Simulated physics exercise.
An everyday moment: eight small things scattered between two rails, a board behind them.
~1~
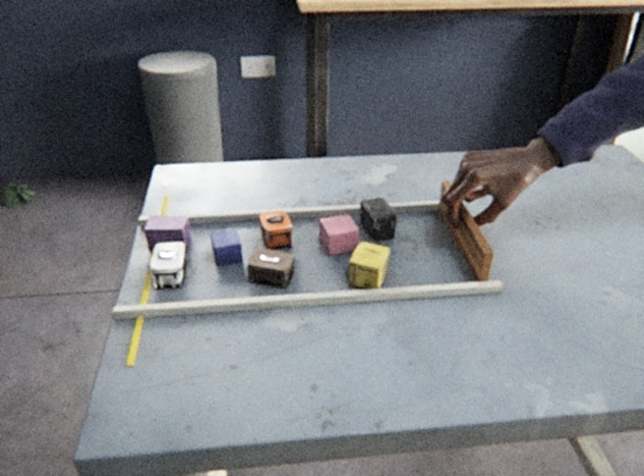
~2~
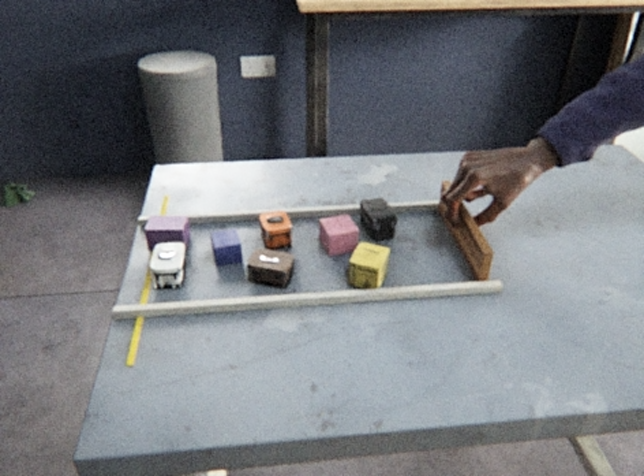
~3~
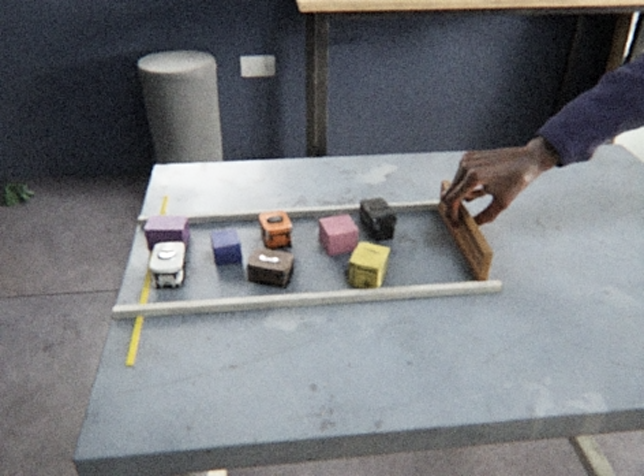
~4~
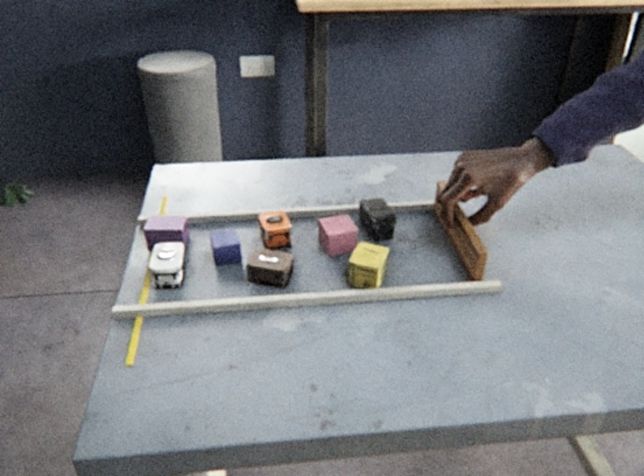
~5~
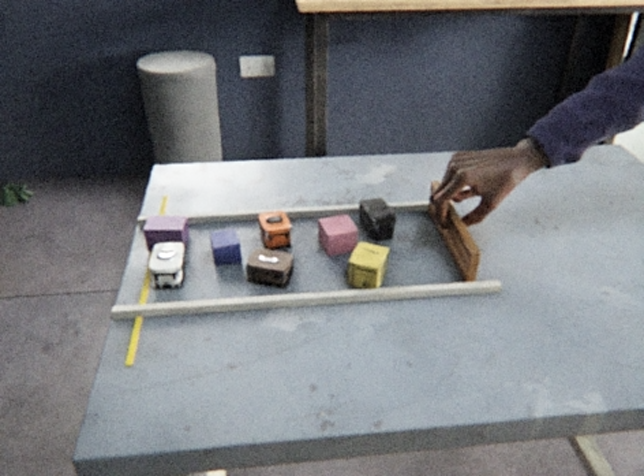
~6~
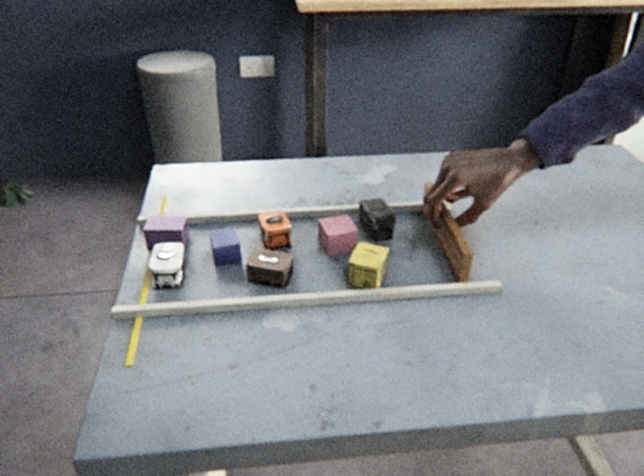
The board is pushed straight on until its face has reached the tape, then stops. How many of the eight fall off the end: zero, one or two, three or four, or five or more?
In the end the number that fall off is five or more.
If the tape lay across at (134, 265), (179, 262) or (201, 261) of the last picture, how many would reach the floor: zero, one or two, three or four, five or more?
In that order: More than four; one or two; just one or two.
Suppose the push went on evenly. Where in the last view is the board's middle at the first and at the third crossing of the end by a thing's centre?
At (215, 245) for the first, at (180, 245) for the third.
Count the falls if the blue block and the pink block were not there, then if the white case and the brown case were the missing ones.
The counts: 3 and 3.
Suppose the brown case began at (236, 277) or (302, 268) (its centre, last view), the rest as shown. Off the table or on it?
Place by place, it falls; drops off.
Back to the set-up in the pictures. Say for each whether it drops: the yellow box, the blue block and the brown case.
The yellow box survives; the blue block goes over; the brown case goes over.
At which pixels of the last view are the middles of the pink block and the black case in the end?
First (130, 260), then (141, 230).
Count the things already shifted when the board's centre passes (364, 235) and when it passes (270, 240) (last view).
The counts are 3 and 6.
Early on, none off yet; purple block at rest near (167, 232); white case at rest near (168, 265); blue block at rest near (226, 247).
A while later, none off yet; purple block at rest near (167, 232); white case travelled a little near (153, 269); blue block travelled about its own width near (183, 251).
Finally, the number that fall off is five or more; lost, orange case, brown case, blue block, white case and purple block.
